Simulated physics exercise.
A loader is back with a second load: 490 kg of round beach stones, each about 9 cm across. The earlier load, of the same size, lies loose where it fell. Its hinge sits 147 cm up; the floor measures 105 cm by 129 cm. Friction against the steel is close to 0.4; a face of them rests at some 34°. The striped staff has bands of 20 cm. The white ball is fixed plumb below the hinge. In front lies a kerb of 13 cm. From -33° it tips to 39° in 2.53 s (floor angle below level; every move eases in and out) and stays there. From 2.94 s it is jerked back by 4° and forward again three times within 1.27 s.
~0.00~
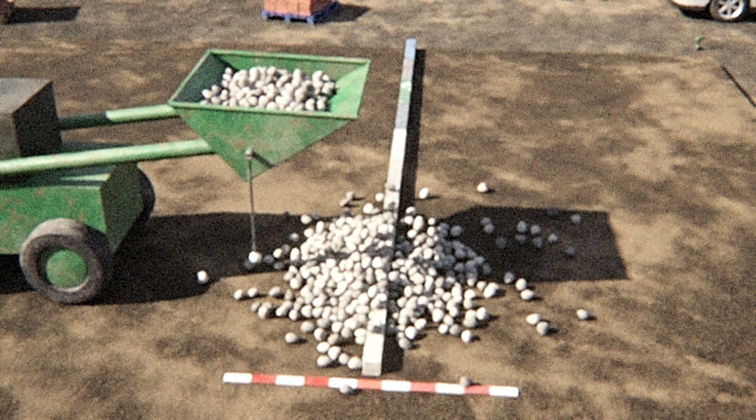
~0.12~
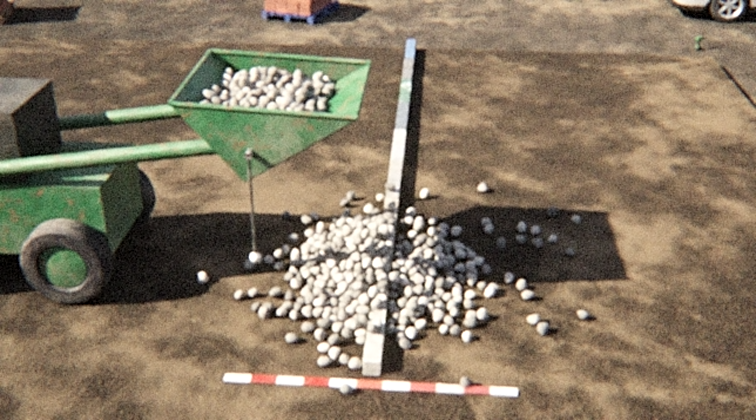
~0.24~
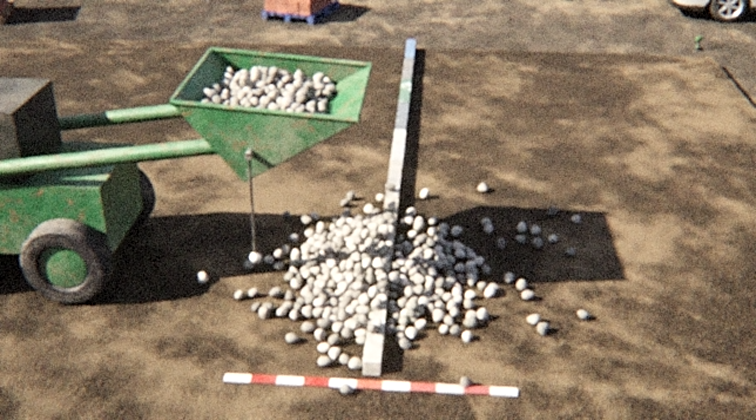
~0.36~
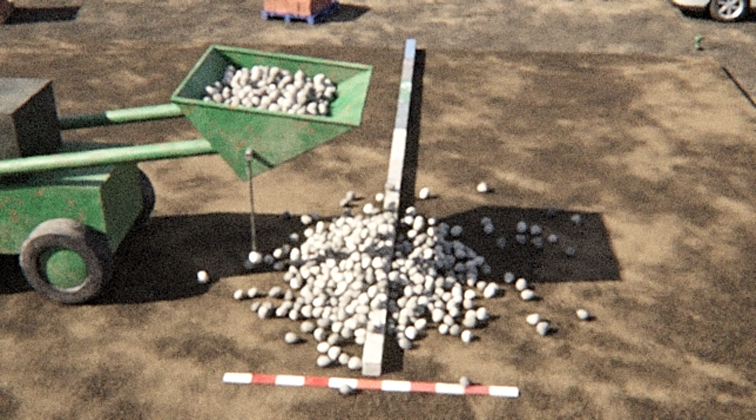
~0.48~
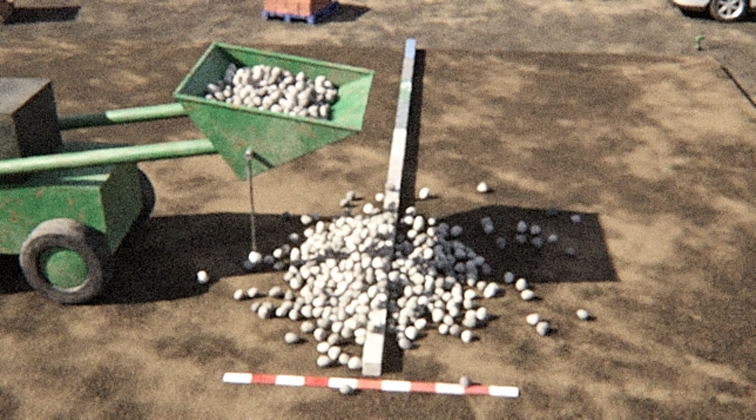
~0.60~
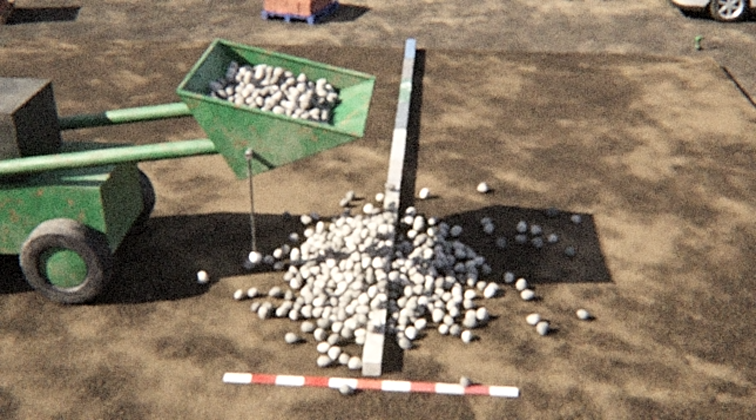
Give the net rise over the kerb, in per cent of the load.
Some 76 per cent is added.
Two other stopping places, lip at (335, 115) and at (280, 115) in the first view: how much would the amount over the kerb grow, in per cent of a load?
First some 50, then 0 per cent.
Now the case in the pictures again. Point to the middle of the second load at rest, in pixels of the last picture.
Their middle is at about (418, 263).
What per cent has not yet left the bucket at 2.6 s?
It holds some 5 per cent.
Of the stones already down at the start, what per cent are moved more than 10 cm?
Roughly 25 per cent of them.
After 1.9 s the floor is at 28°; in per cent of one load, 88 in the bucket, 78 on this side of the kerb, 34 over the kerb; the foremost stones are at (556, 251).
After 2.6 s the floor is at 39°; in per cent of one load, 6 in the bucket, 109 on this side of the kerb, 85 over the kerb; the foremost stones are at (556, 251).
After 4.7 s the floor is at 39°; in per cent of one load, 0 in the bucket, 90 on this side of the kerb, 110 over the kerb; the foremost stones are at (568, 260).
After 7.5 s the floor is at 39°; in per cent of one load, 0 in the bucket, 90 on this side of the kerb, 110 over the kerb; the foremost stones are at (568, 260). Net gain over the kerb, 76.
